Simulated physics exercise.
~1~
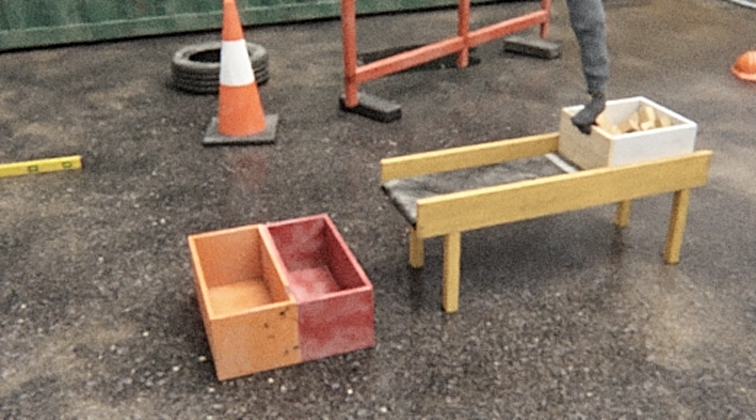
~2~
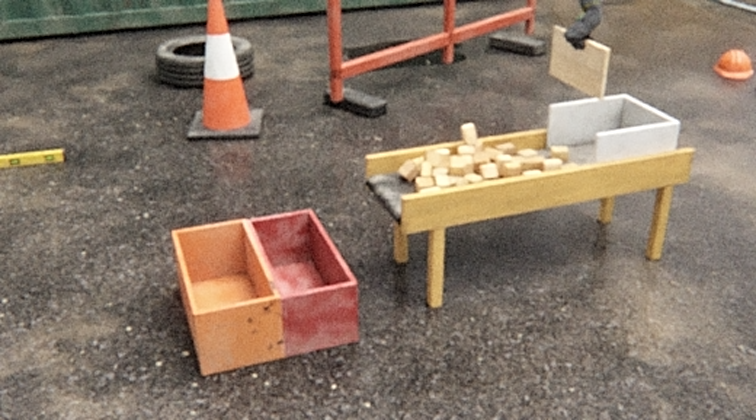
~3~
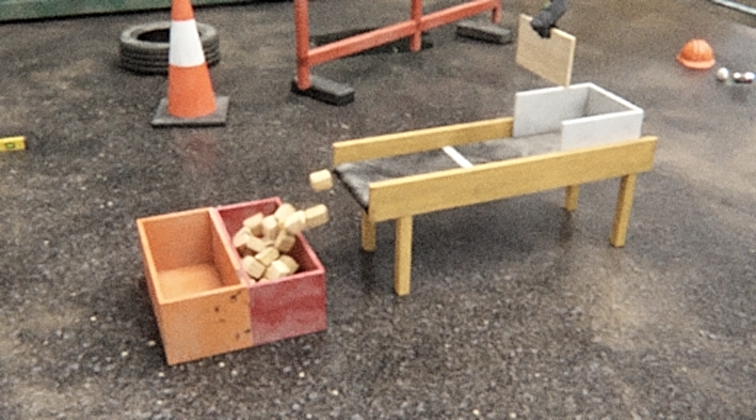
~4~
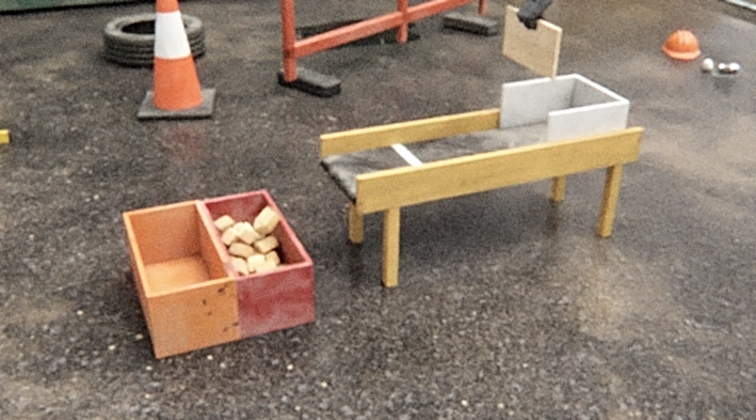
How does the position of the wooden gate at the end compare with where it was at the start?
At the start the gate stands on the belt, closing the left end of the white pen. At the end it is held upright in the air above the belt, leaving that end of the pen open.
